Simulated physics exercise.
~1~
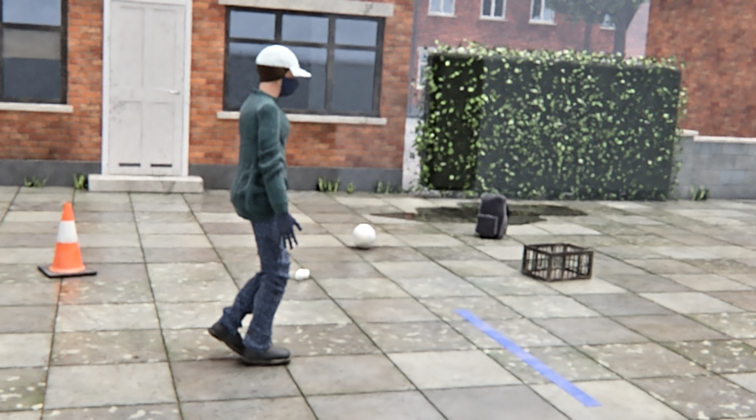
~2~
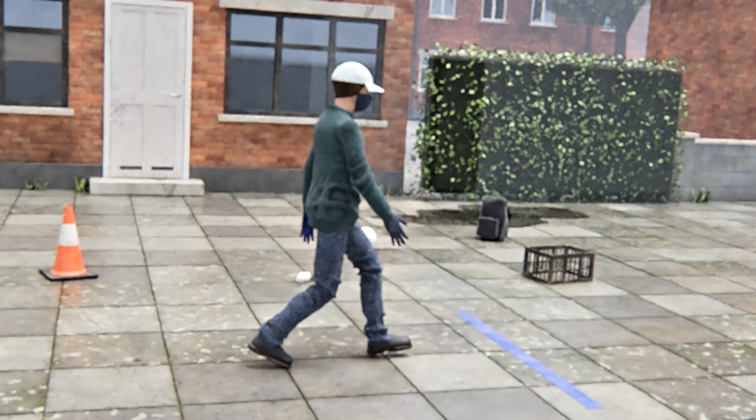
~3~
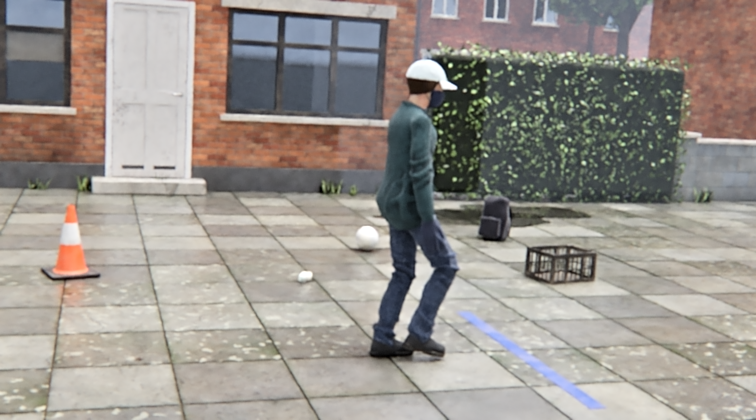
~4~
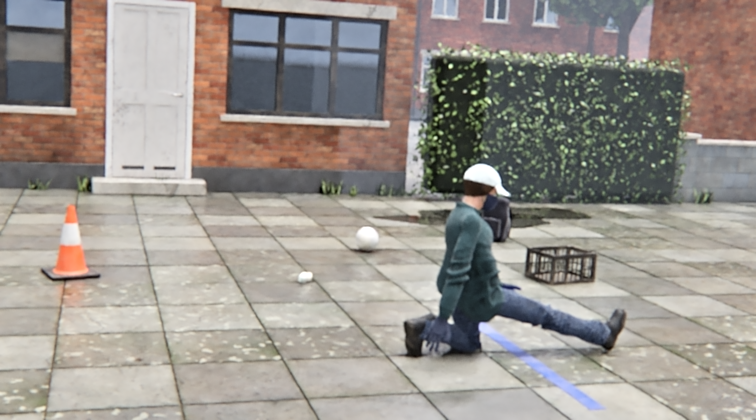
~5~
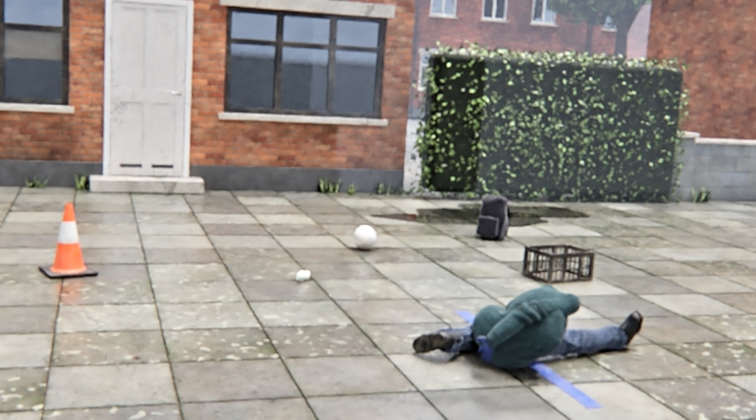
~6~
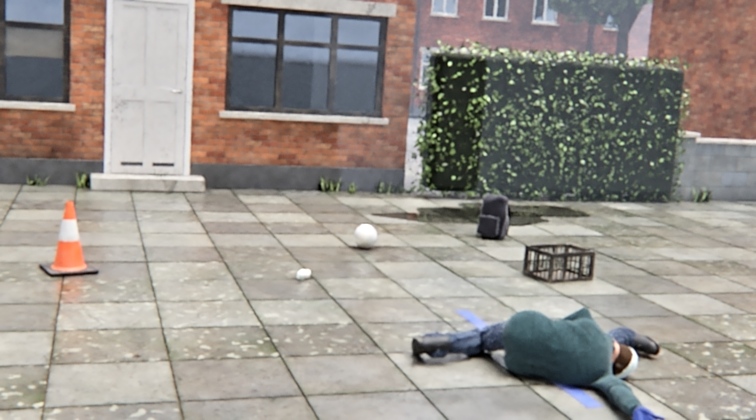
On a paved yard, a person in a white cap walks right, drops to the ground and ends sprawled across blue tape.
